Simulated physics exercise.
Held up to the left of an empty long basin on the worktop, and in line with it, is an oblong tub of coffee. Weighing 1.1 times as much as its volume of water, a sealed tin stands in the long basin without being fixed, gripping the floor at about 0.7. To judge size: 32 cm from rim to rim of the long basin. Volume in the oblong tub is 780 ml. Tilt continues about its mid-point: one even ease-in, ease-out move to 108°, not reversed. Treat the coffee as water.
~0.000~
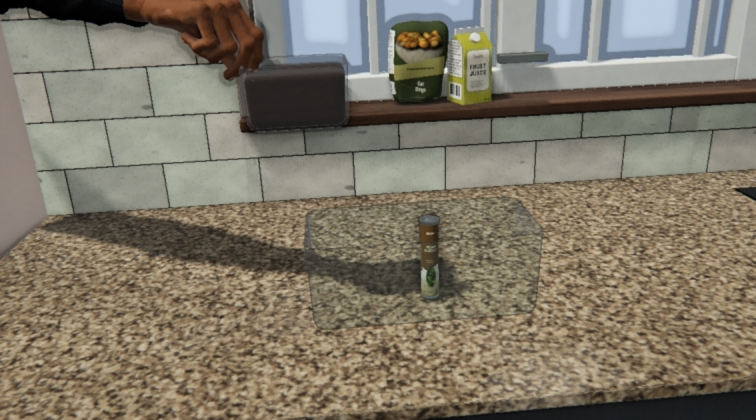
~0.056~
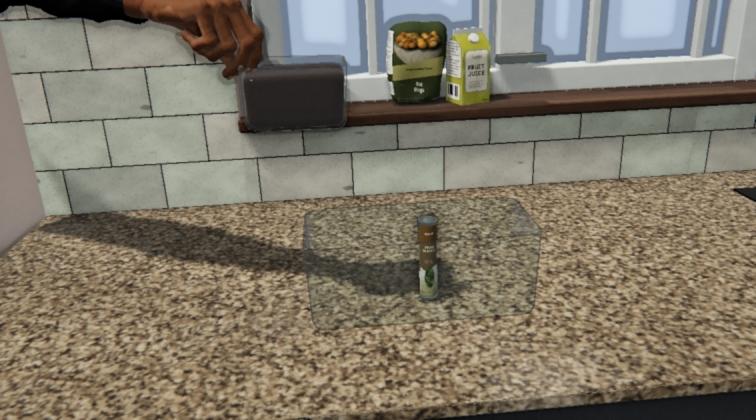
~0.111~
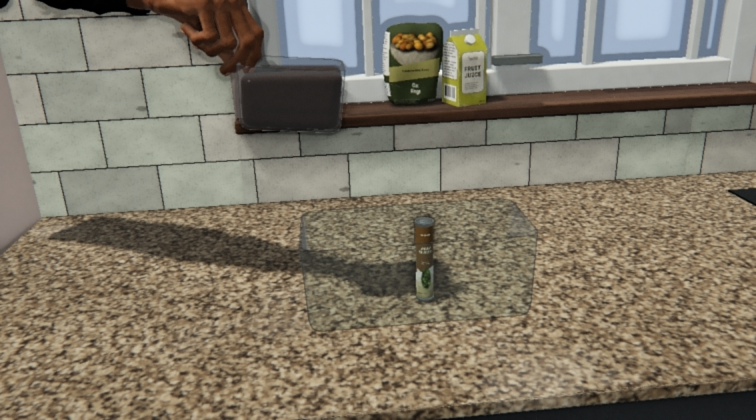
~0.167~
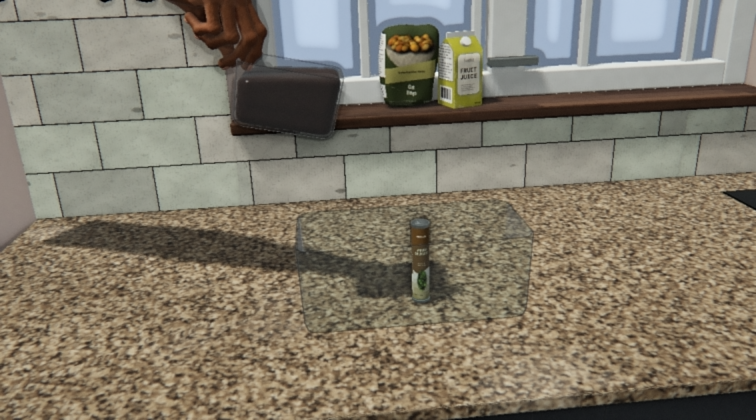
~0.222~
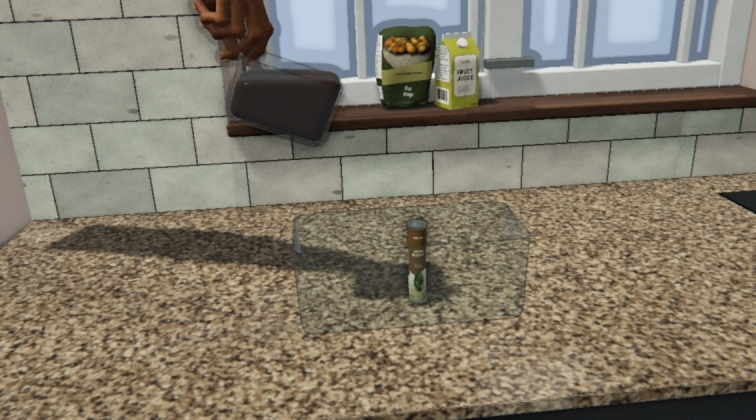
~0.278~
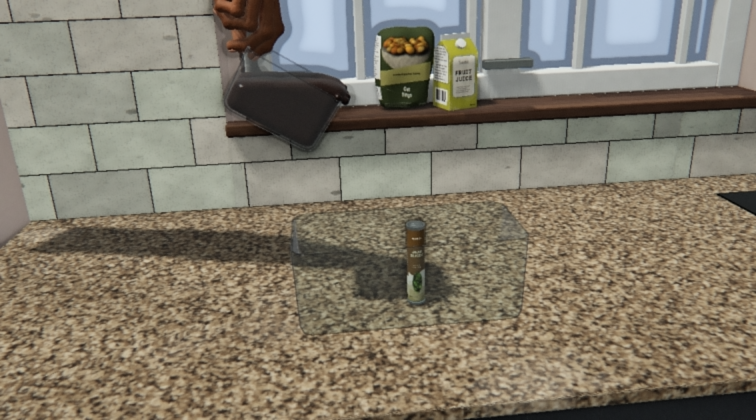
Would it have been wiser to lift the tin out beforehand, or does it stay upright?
It comes down.
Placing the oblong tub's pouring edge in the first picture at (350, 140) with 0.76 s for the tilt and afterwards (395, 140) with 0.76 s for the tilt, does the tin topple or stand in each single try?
In the first try it remains standing; in the second it remains standing.
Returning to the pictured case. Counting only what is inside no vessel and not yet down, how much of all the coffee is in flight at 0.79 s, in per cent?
Some 9 % is up in the air.
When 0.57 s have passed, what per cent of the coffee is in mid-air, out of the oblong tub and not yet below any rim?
52 %.
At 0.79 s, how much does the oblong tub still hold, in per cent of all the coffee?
Remaining share: Approx. 4 %.
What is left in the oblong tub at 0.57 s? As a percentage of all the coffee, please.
I'd put it near 26 percent.
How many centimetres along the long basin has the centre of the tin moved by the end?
8.0 cm.
Then, 0.57 s in, the tilt is 93° and 25 per cent is still to pour; the tin stands where it began.
Then, 0.79 s in, the tilt is 108° and 4 per cent is still to pour; the tin stands 2 cm from where it began.
Then, 1.01 s in, the tilt is 108° and 0 per cent is still to pour; the tin leans 18°.
Then, 1.26 s in, the tilt is 108° and 0 per cent is still to pour; the tin lies on its side.
Finally, the tin lies on its side.
